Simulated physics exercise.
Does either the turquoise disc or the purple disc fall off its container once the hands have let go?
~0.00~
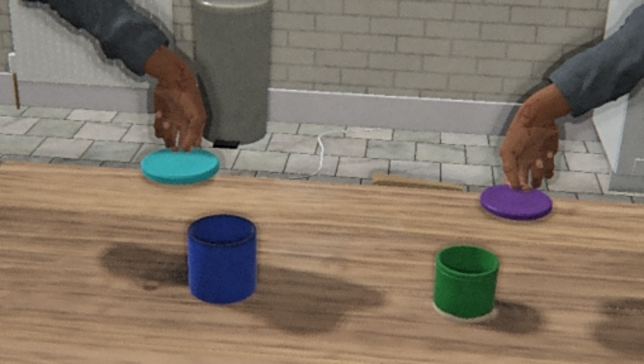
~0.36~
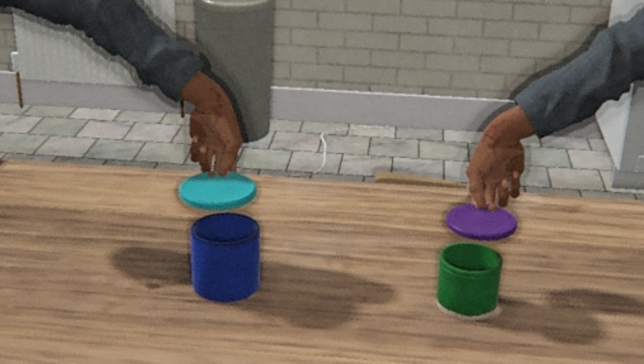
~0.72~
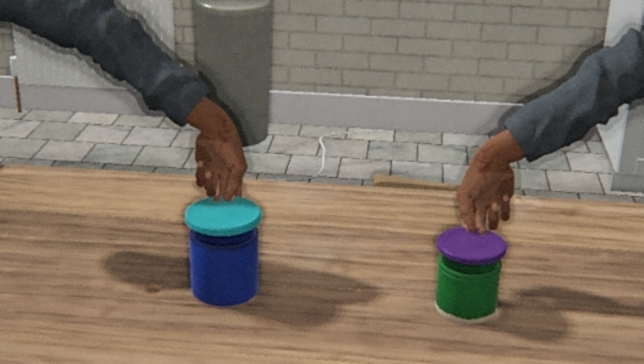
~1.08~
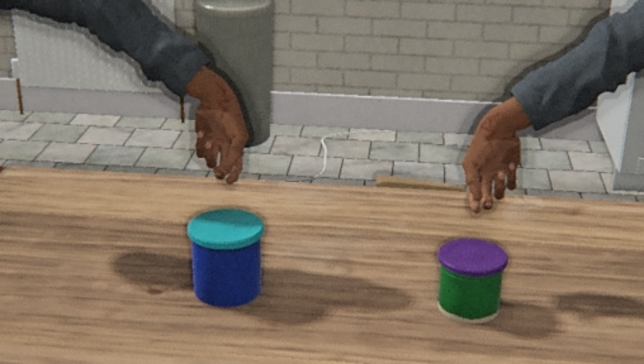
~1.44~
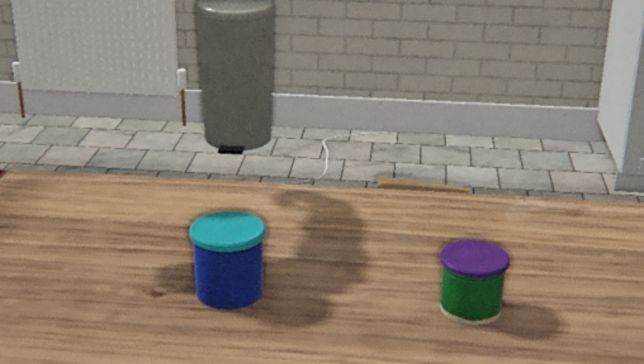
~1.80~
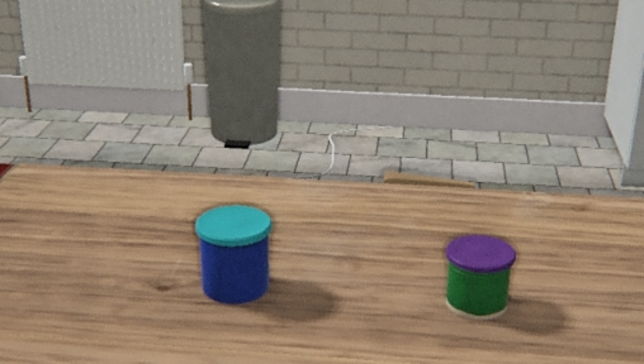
No, neither one falls. The turquoise disc stays on the rim and covers the blue mug, and the purple disc stays on the rim and covers the green jar.
